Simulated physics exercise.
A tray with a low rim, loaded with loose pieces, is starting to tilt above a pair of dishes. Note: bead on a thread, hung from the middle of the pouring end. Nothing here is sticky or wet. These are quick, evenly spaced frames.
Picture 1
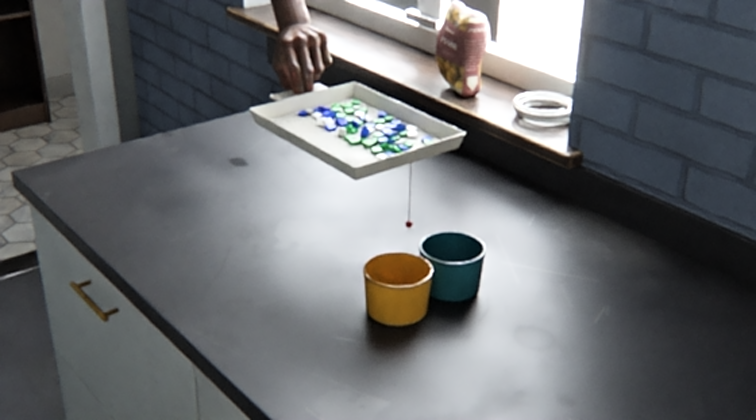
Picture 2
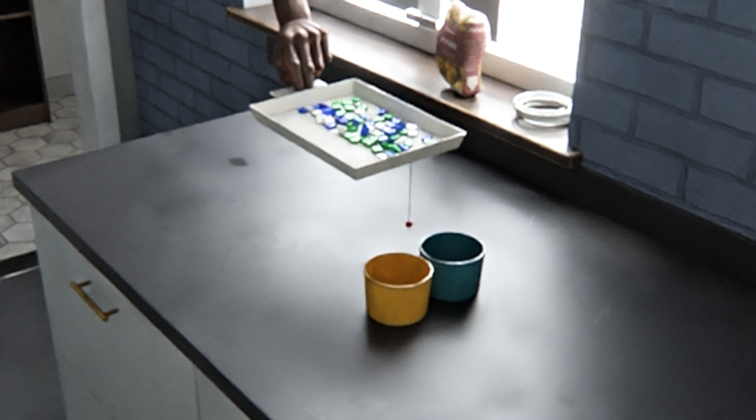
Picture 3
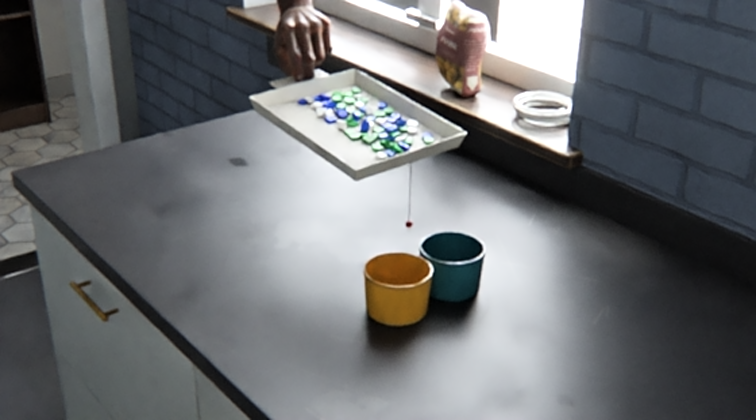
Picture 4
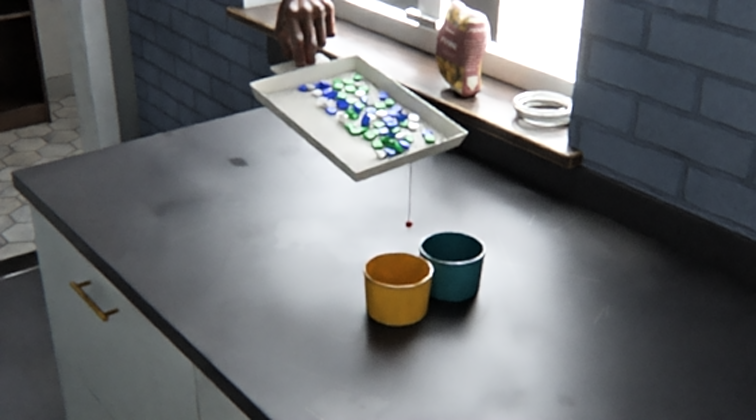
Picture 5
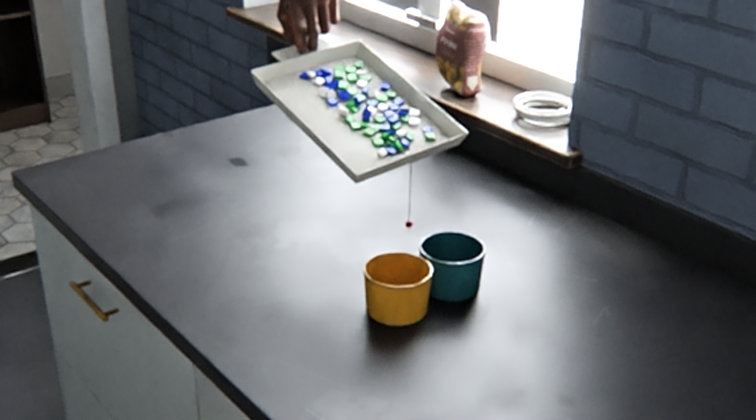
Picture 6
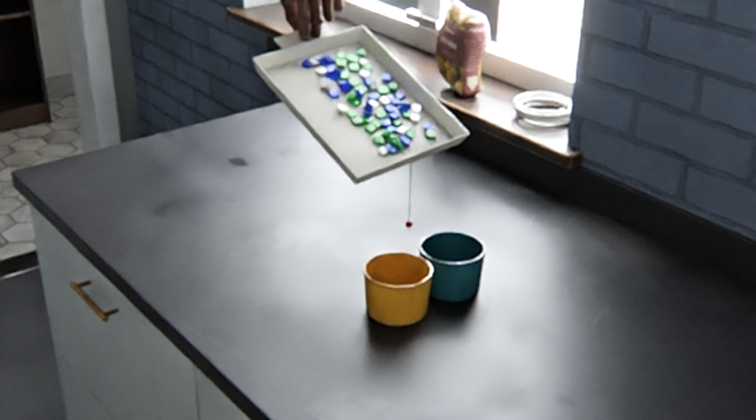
A hand holds a white, low-rimmed tray of blue, green and white mosaic tiles above a dark kitchen counter, seen from above at an angle. An orange dish and a teal dish stand below, a red bead hangs on a thread from the tray, and a windowsill lies behind. The hand steadily raises the tray's far end, tilting it toward the near left corner, while the camera stays still.
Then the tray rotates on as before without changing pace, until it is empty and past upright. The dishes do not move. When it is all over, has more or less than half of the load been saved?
Most gets caught.
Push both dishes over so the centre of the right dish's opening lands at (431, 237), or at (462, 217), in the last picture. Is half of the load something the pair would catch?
Result, first place: Exceeding half; second place: Not as much as half.
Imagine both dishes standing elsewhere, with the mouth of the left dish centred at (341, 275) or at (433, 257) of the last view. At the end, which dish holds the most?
For the two places in order: The rightward one, the leftward one.
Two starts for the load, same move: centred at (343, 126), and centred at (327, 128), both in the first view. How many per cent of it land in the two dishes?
Roughly 60 per cent, then 60 per cent.
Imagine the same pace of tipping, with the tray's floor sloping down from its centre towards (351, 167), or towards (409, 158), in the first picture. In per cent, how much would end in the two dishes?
I'd say some 0 in a hundred at first, then 60 in a hundred.
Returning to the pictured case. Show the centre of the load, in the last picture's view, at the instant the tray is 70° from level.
Look close to (405, 157) in the last picture.
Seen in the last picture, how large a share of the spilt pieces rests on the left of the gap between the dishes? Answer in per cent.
Looks like close to 90 per cent of it.
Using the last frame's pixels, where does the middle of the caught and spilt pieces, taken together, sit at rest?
Close to (409, 299) in the last view.
Soon after the last picture, tray tipped steeply; nearly all on the tray; a small part in the air.
A little later, tray tipped past a quarter turn; about a quarter on the tray; about a quarter in the left dish; a small part in the right dish; a small part outside both; about a third in the air.
Later still, tray tipped past a quarter turn; about a third in the left dish; about a third in the right dish; about a third outside both.
At rest, tray tipped past a quarter turn; about a third in the left dish; about a third in the right dish; about a third outside both.
